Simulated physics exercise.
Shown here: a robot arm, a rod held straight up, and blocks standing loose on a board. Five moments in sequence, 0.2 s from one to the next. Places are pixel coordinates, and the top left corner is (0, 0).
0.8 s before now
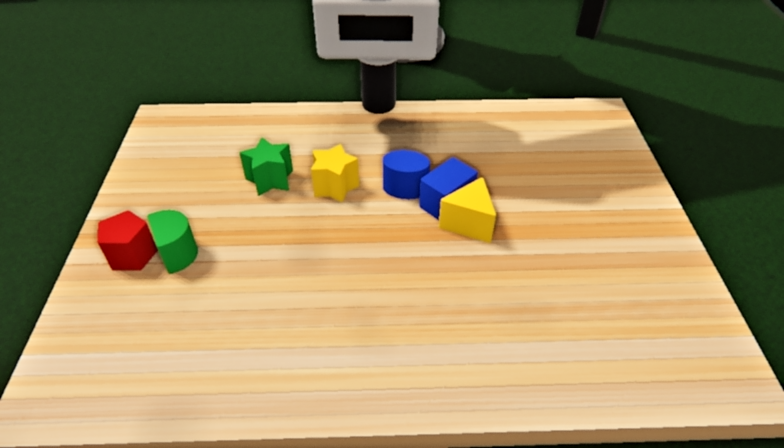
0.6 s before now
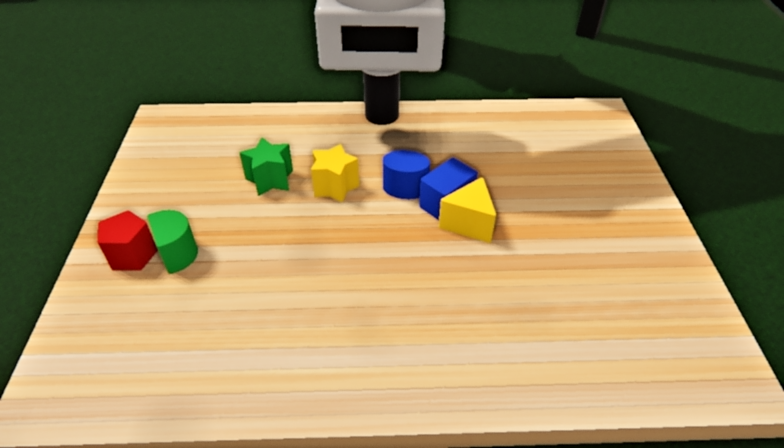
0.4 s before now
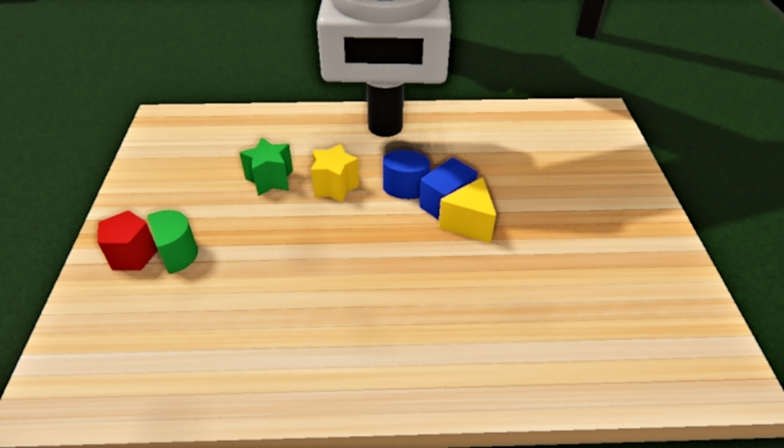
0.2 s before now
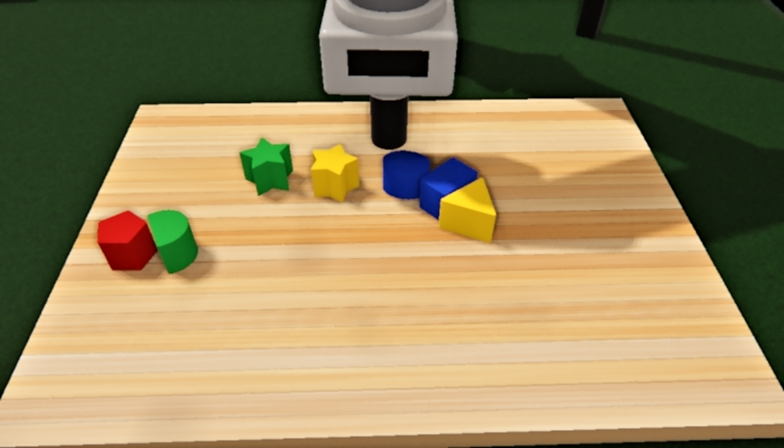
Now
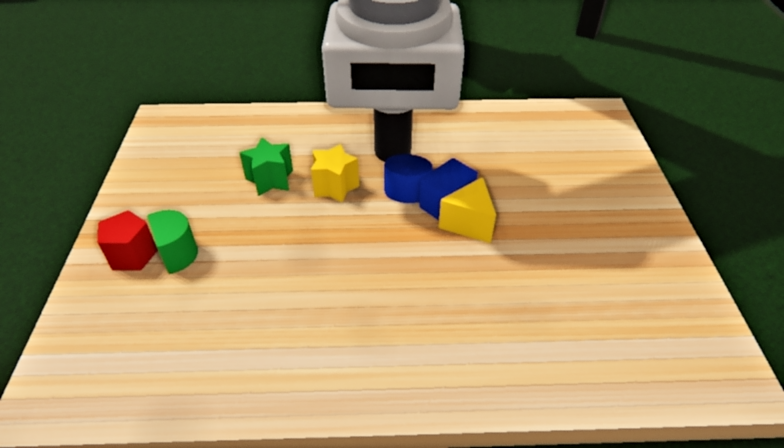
The footage shows a robot arm lowering an upright black rod toward the viewer over a wooden board of loose coloured blocks, until it nears the blue rounded block, which shifts very slightly while the other blocks stay still.
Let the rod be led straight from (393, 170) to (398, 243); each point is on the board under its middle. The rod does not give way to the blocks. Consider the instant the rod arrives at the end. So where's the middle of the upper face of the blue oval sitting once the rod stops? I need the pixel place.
I think it will end close to (440, 223).
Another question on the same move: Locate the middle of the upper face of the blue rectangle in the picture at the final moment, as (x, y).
I'd say the blue rectangle ends with its top centre at (469, 195).
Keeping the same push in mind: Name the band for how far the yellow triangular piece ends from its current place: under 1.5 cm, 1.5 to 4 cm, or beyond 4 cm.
The answer is 1.5 to 4 cm.
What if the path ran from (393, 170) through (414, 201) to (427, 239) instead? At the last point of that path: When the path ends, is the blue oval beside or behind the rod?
I believe not.
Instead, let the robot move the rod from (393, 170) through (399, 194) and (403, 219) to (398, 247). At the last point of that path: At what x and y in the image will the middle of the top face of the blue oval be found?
Pixel (440, 227).
The first path, step by step. One third of the way, rod at (395, 174); blue oval at (417, 186), turned 25° anticlockwise; blue rectangle at (461, 186), turned 15° anticlockwise; yellow triangular piece at (490, 203), turned 25° anticlockwise.
Two thirds of the way, rod at (396, 199); blue oval at (427, 207), turned 60° anticlockwise; blue rectangle at (468, 193), turned 35° anticlockwise; yellow triangular piece at (503, 204), turned 45° anticlockwise.
At the end, rod at (398, 225); yellow star not moved; blue oval at (439, 223), turned 110° anticlockwise; blue rectangle at (469, 195), turned 45° anticlockwise; yellow triangular piece at (506, 205), turned 50° anticlockwise.
